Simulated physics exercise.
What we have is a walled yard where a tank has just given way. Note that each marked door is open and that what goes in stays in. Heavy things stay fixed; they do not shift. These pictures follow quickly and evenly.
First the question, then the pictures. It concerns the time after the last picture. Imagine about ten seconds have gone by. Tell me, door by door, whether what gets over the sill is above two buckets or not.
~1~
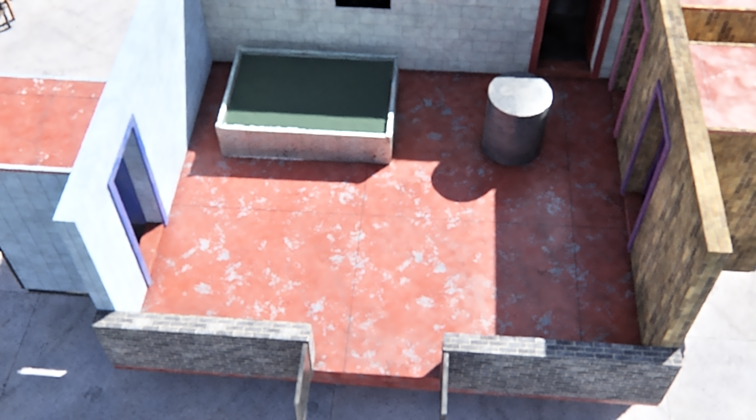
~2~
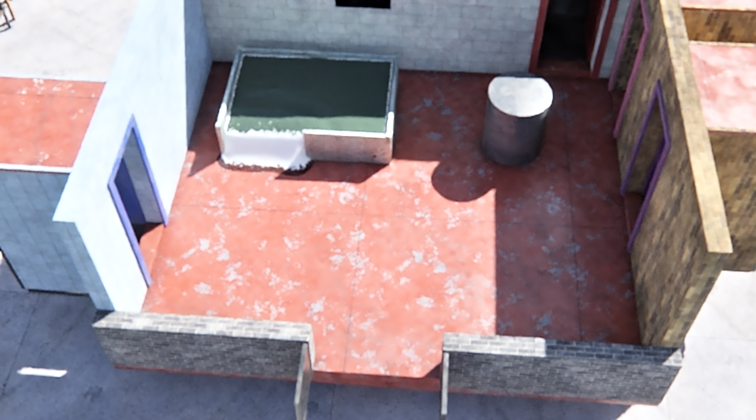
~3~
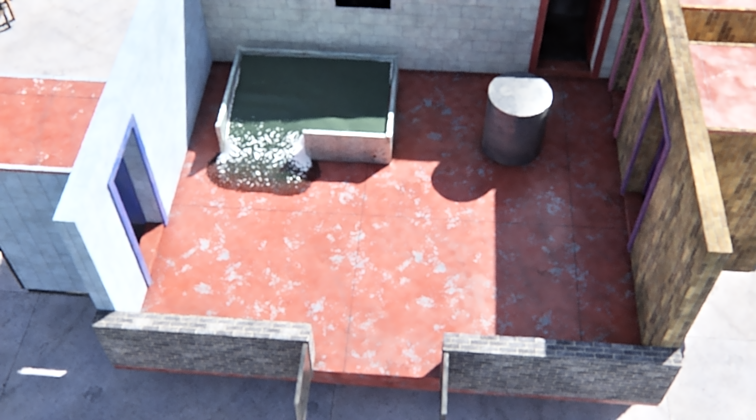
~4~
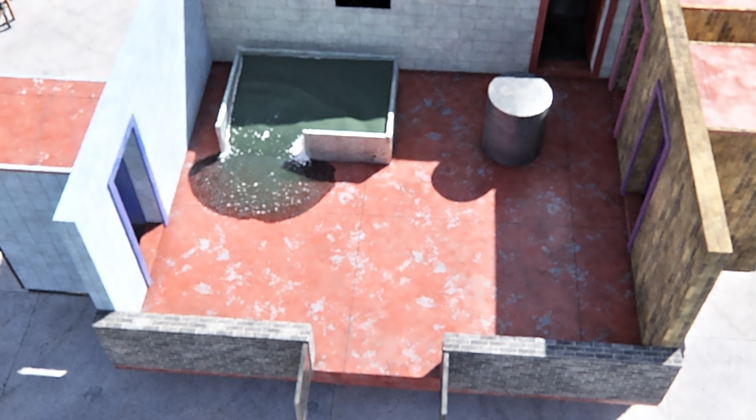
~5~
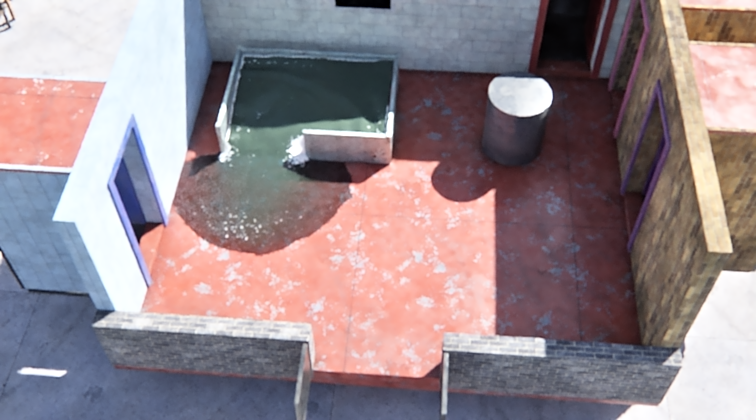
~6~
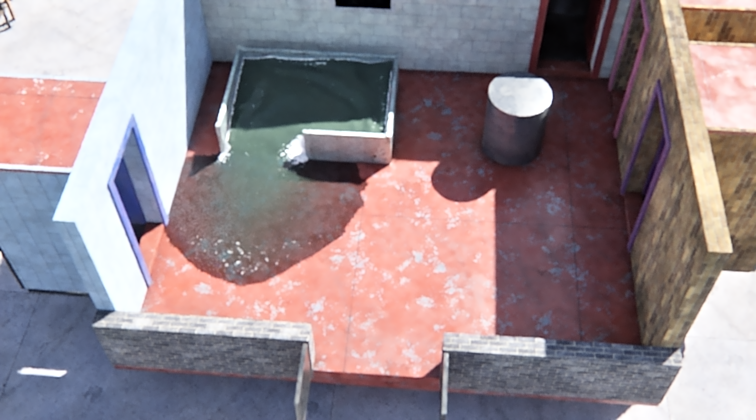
Outcome: The purple door gets two buckets or less inside. The pink door gets two buckets or less inside. The red door gets two buckets or less inside. The blue door gets more than two buckets inside.
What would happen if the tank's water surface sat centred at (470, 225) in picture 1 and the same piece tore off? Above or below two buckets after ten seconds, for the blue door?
Briefly, blue remains below.
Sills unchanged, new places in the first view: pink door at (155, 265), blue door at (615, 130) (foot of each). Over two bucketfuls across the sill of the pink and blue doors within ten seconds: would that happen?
As it turns out, the pink door runs past it while the blue door keeps within it.
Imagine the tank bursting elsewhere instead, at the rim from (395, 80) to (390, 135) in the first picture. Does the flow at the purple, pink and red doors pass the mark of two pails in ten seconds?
Result - purple door: Within bounds; pink door: Beyond the limit; red door: Within bounds.
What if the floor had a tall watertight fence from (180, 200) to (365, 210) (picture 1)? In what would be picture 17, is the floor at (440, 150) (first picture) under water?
I'd say it ends up swamped.
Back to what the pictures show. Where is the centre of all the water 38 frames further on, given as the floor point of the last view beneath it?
That comes out near (331, 224).
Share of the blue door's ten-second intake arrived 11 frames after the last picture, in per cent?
The figure is near 15 per cent.
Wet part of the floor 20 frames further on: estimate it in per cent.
It comes out near 35 percent.
A moment on, water covers 25 % of the floor; the purple door not reached, the pink door not reached, the red door not reached, the blue door wet at the sill, nothing in.
Next, water covers 30 % of the floor; the purple door not reached, the pink door not reached, the red door not reached, the blue door under two buckets in.
Then, water covers 35 % of the floor; the purple door not reached, the pink door not reached, the red door not reached, the blue door over two buckets in.
Later, water covers 75 % of the floor; the purple door wet at the sill, nothing in, the pink door not reached, the red door not reached, the blue door over two buckets in.
In the end, water covers 95 % of the floor; the purple door wet at the sill, nothing in, the pink door wet at the sill, nothing in, the red door wet at the sill, nothing in, the blue door far over two buckets in.
